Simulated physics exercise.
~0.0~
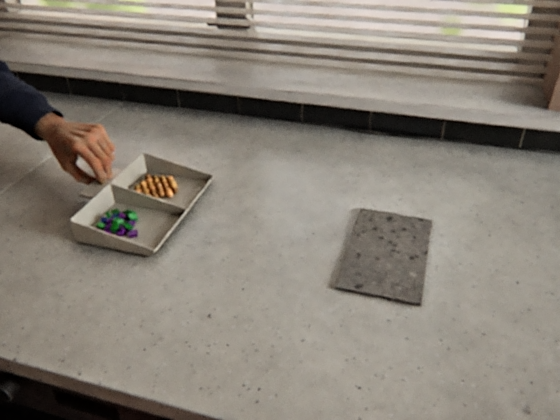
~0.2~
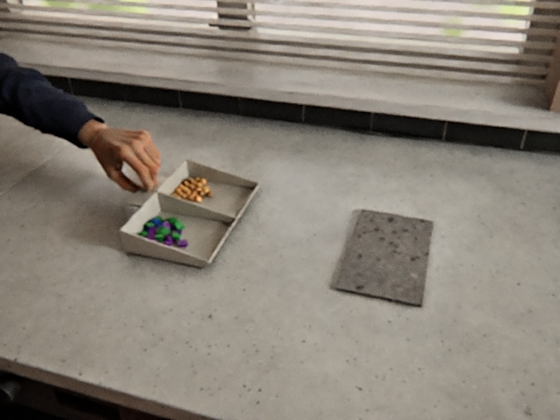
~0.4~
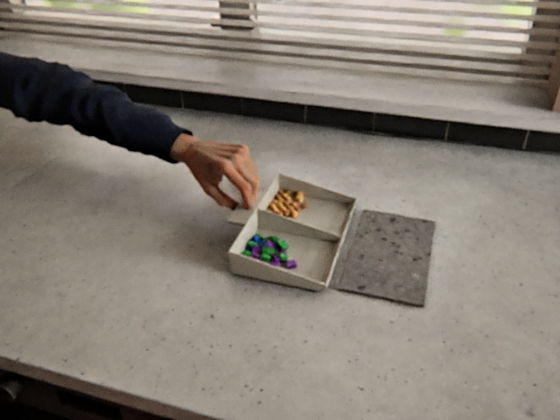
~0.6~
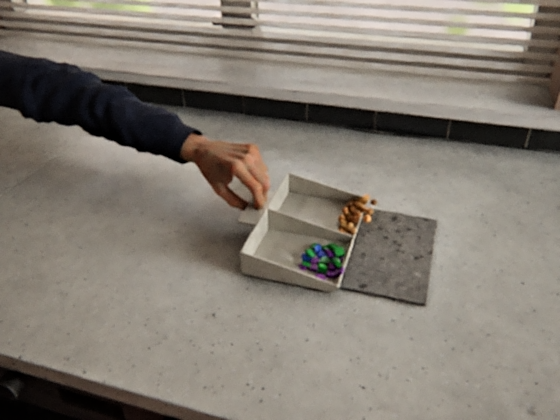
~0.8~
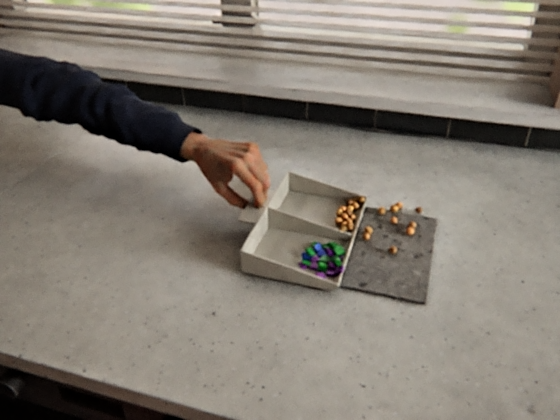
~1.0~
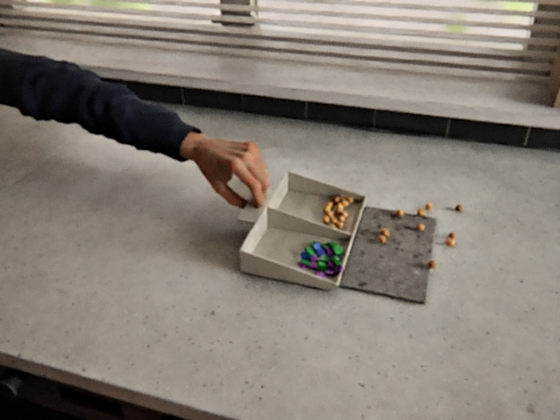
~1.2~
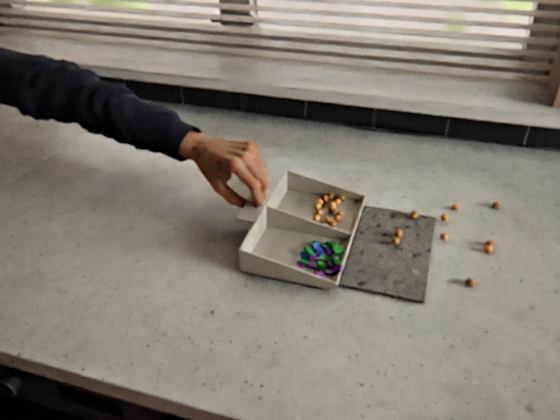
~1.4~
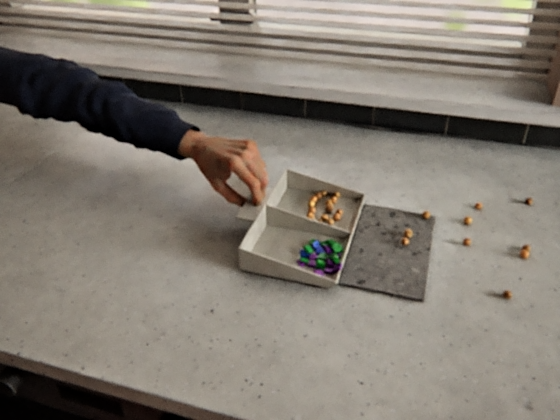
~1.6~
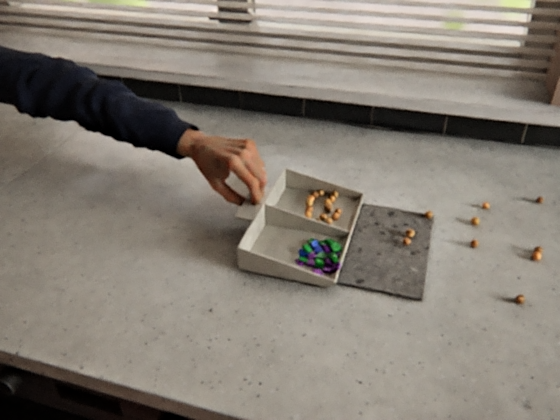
In this clip, a hand slides a two-part tray right across a counter until it stops against a dark slab; the green, blue and purple pieces shift forward but stay inside, while some orange-brown pieces spill over the slab and scatter onto the counter, the rest remaining in the tray.
